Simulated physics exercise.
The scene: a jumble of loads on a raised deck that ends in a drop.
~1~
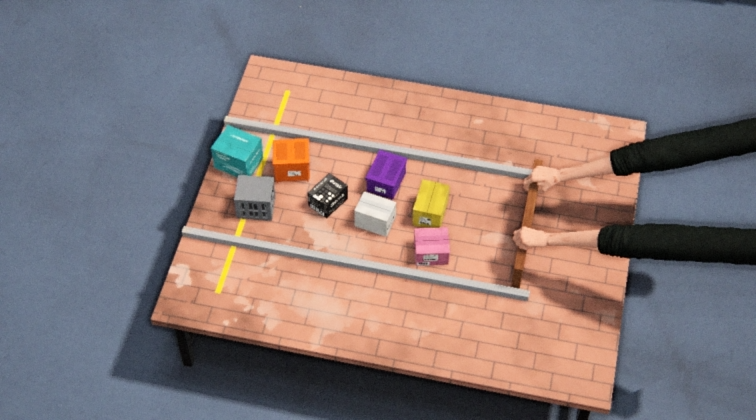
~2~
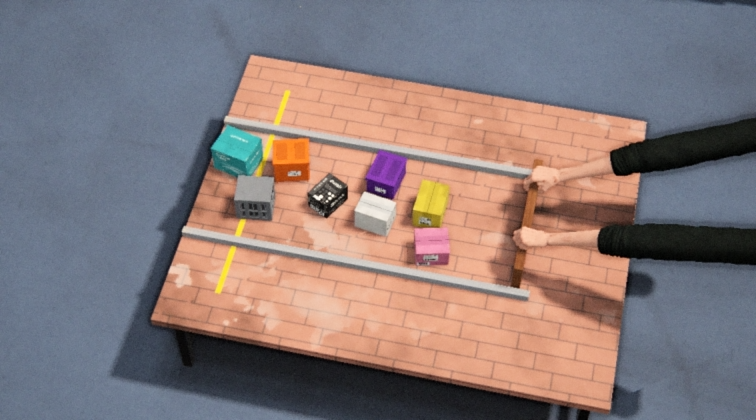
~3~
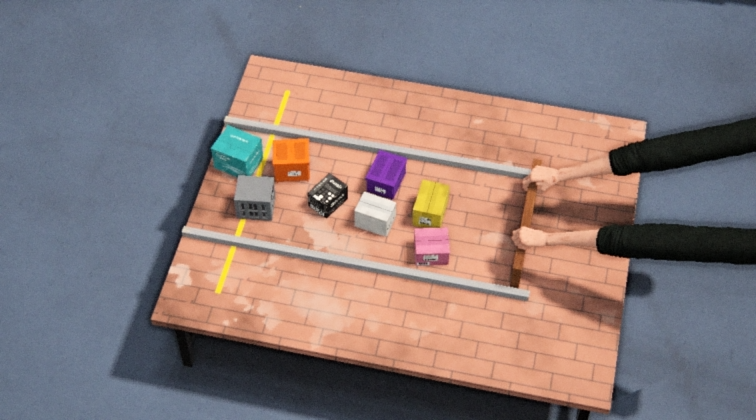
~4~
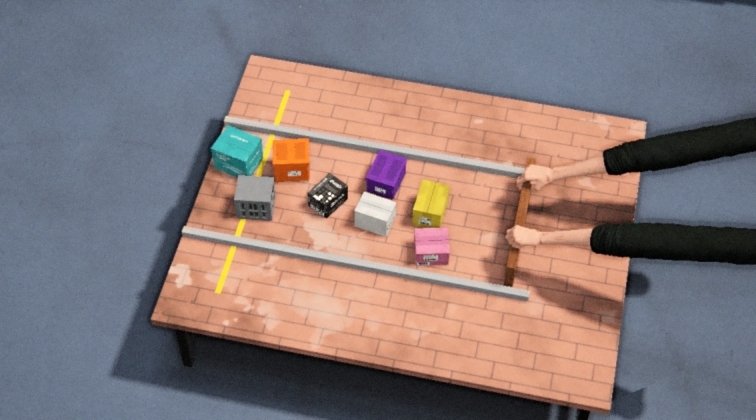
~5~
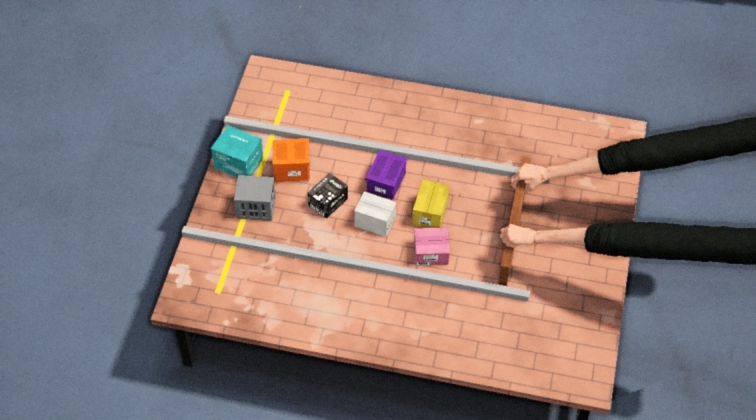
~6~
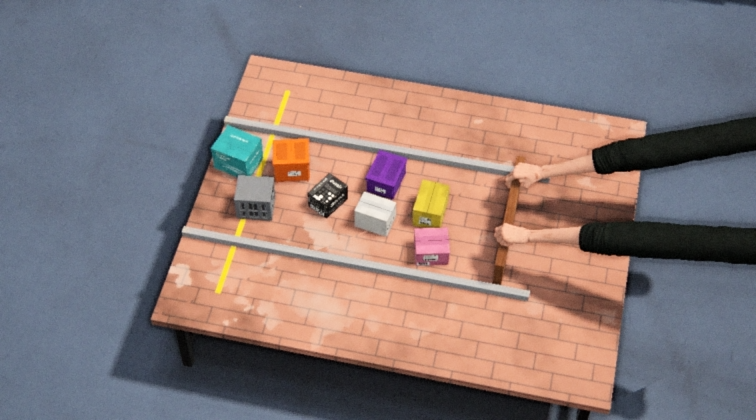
Two hands in dark sleeves hold a wooden plank upright across the right end of a lane between two pale rails on a brick-patterned table, seen from above at an angle. Turquoise, grey and orange boxes sit near a yellow line at left, with black, purple, white, yellow and pink ones further right. The hands slide the plank slightly left, touching nothing, while the boxes and camera stay still.
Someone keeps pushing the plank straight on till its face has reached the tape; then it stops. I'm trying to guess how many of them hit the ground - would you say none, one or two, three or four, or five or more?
The edge claims three or four.
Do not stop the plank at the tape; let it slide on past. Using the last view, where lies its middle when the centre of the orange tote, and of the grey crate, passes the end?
The middle is at (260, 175) when it's the orange tote, and at (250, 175) when it's the grey crate.
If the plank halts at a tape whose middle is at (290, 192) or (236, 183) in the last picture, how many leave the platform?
The first try gives 1, the second gives 5.
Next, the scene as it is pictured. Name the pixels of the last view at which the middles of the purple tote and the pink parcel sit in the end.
They come to rest around (251, 136) and (229, 206).
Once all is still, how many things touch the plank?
The figure is 3.
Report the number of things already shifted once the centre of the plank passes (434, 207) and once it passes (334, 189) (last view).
In order, the tallies are 2 and 7.
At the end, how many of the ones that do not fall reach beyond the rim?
Tally: 2.
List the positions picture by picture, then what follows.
In the first frame, turquoise box (238, 153); grey crate (255, 198); orange tote (292, 161); plank (527, 224); tape (255, 186).
In the second frame, grey crate (255, 198); purple tote (386, 175).
In the third frame, orange tote (292, 161); pink parcel (432, 247).
In the fourth frame, turquoise box (238, 153); yellow parcel (431, 205).
In the fifth frame, grey crate (255, 198); plank (515, 222).
In the sixth frame, turquoise box (238, 153); grey crate (255, 198); orange tote (292, 161); plank (509, 221); tape (255, 186).
A little later, none off yet; turquoise box at rest near (238, 153); grey crate at rest near (255, 198); orange tote at rest near (292, 161).
When it is over, the number that fall off is three or four; down, black box, orange tote and turquoise box.
